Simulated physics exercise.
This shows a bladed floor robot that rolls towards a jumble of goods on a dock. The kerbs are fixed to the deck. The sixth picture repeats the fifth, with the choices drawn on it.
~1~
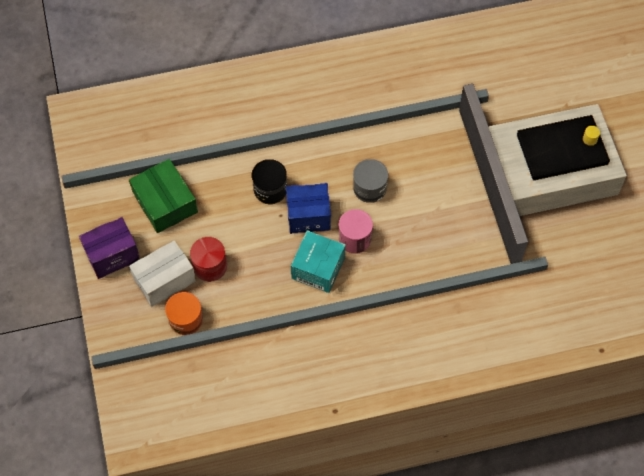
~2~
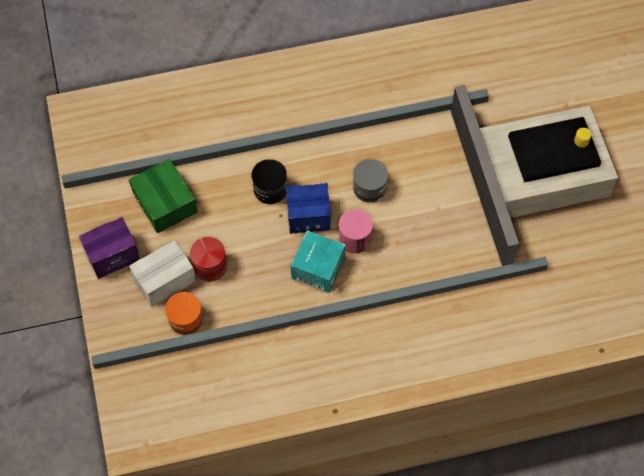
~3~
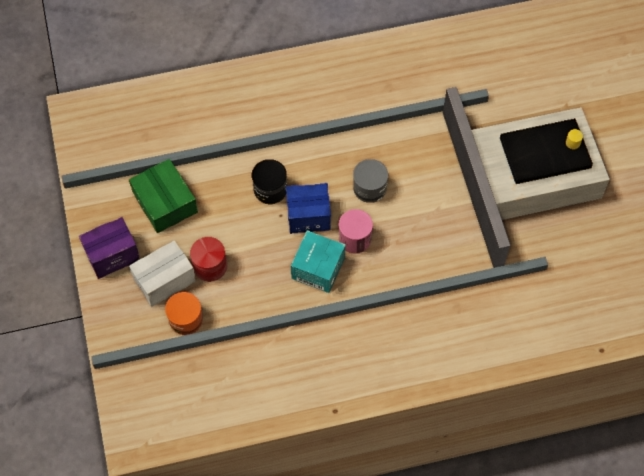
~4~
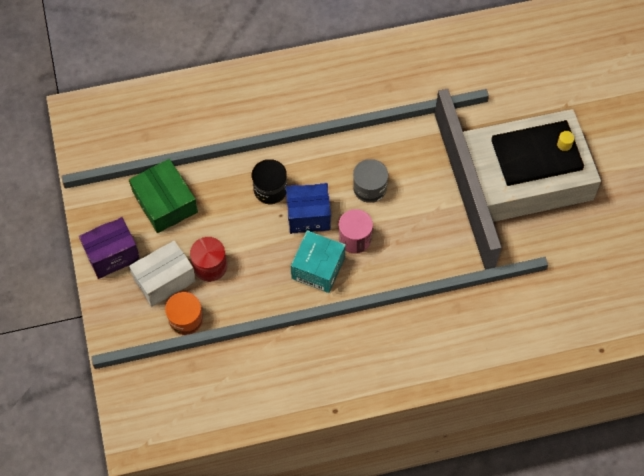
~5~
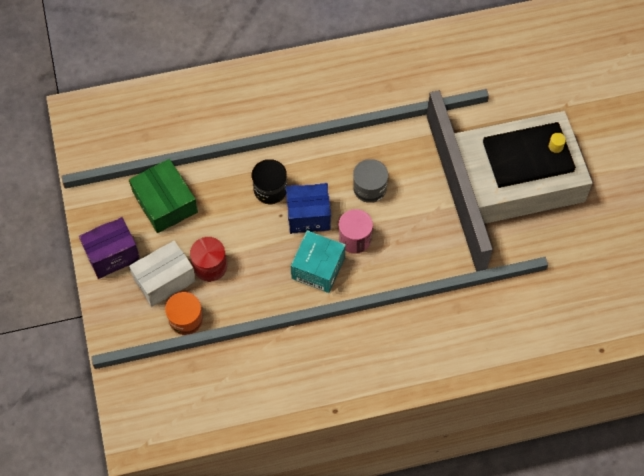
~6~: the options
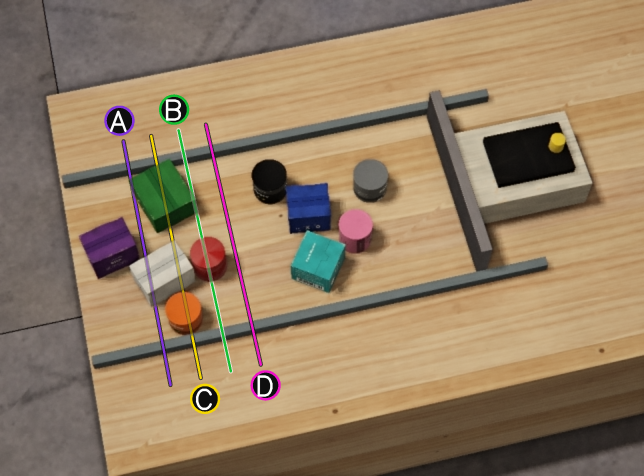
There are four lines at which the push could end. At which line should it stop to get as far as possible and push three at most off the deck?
The farthest such stop is A.
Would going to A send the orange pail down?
No.
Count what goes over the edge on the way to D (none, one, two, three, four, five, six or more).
The count is none.
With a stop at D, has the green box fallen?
By then, no.
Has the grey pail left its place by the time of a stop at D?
Yes.
On the marked copy, A at (146, 257); B at (204, 245); C at (175, 251); D at (232, 239).
Following A. Soon after the start, robot (413, 178); turquoise box (315, 266); grey pail (319, 188).
Later, robot (301, 202); white parcel (146, 281); red canister (188, 271).
In the end, robot (211, 221); purple box over the edge; white parcel over the edge; two fallen.
As for the rest, B is within the limit but short; C is within the limit but short; D is within the limit but short.
